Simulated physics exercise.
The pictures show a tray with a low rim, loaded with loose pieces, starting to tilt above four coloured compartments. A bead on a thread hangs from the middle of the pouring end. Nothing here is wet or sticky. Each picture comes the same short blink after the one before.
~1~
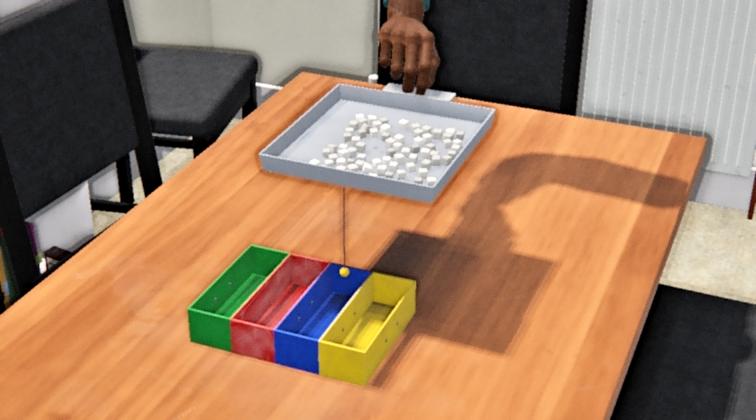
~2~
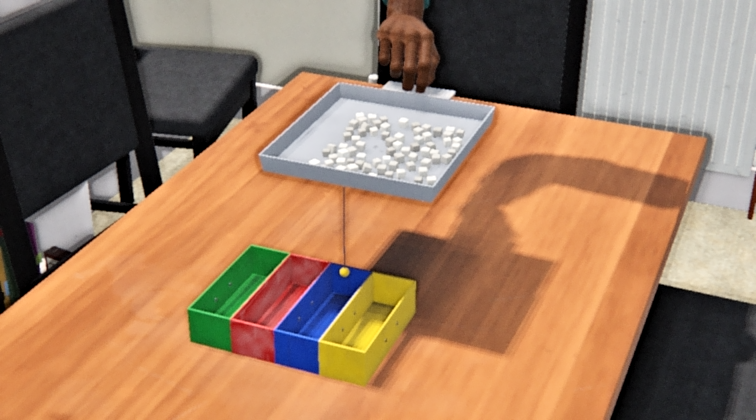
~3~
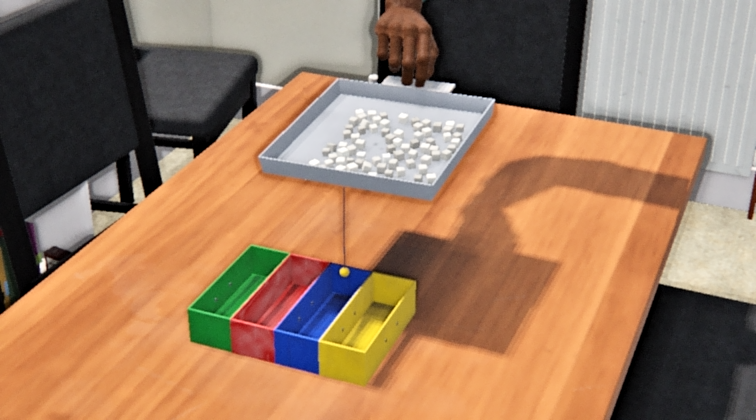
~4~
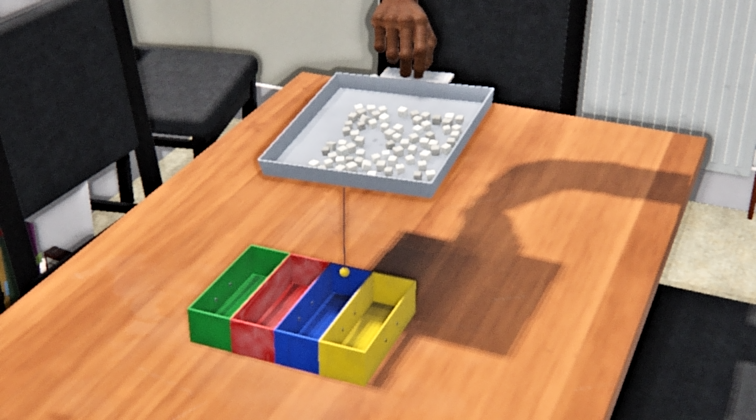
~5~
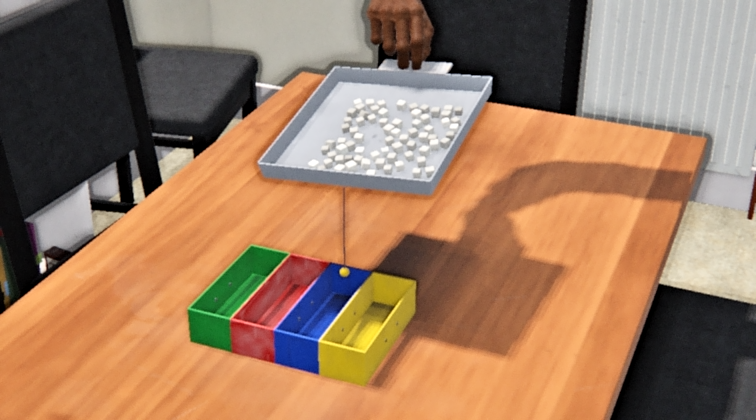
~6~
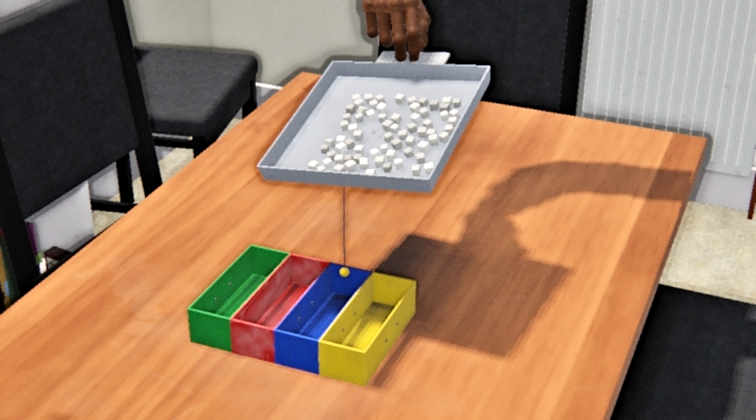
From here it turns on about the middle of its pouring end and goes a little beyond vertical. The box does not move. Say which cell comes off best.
Most goes to the red cell.
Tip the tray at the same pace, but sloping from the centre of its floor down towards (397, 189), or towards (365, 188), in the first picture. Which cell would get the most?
The first try: Yellow. The second: The yellow one.
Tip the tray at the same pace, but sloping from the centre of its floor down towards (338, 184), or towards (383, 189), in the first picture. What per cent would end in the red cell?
Roughly 20 per cent, and 0 per cent.
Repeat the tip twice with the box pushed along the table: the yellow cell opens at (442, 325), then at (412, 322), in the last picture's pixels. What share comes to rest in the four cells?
First some 40, then 70 per cent.
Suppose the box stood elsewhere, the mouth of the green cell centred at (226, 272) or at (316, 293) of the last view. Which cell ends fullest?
First the red one, then the green cell.
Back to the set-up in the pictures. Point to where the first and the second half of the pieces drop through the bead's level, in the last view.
The first part at (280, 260); the rest at (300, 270).
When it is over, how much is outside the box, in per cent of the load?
Near 0 %.
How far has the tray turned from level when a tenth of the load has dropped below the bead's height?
Roughly 75°.
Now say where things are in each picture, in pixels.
In the first picture, corners of the pouring end (263, 153) and (432, 186), level; middle of the load (391, 153), sugar cubes; bead on its thread (345, 272); green cell (210, 327); red cell (253, 338); blue cell (297, 349); yellow cell (342, 360).
In the second picture, corners of the pouring end (263, 154) and (431, 185), level; middle of the load (391, 152).
In the third picture, corners of the pouring end (262, 156) and (431, 184), tipped barely, lowest at the left corner; middle of the load (391, 149).
In the fourth picture, corners of the pouring end (261, 159) and (430, 181), tipped a little, lowest at the left corner; middle of the load (390, 145).
In the fifth picture, corners of the pouring end (261, 162) and (428, 179), tipped a little, lowest at the left corner; middle of the load (390, 142).
In the sixth picture, corners of the pouring end (261, 165) and (427, 177), tipped a little, lowest at the left corner; middle of the load (389, 138); green cell (210, 327); red cell (253, 338); blue cell (297, 349); yellow cell (342, 360).
Just after the last frame, tray tipped steeply; almost all on the tray; just a few falling or outside the box.
A moment on, tray tipped right over; the larger part on the tray; about a tenth in the green cell; about a tenth in the red cell; just a few falling or outside the box.
Further on, tray tipped past a quarter turn; roughly half in the red cell; roughly a quarter in the green cell; about a tenth in the blue cell; about a tenth falling or outside the box.
When it is over, tray tipped past a quarter turn; roughly half in the red cell; roughly a quarter in the green cell; about a tenth in the blue cell; not one in the yellow cell; about a tenth outside the box.
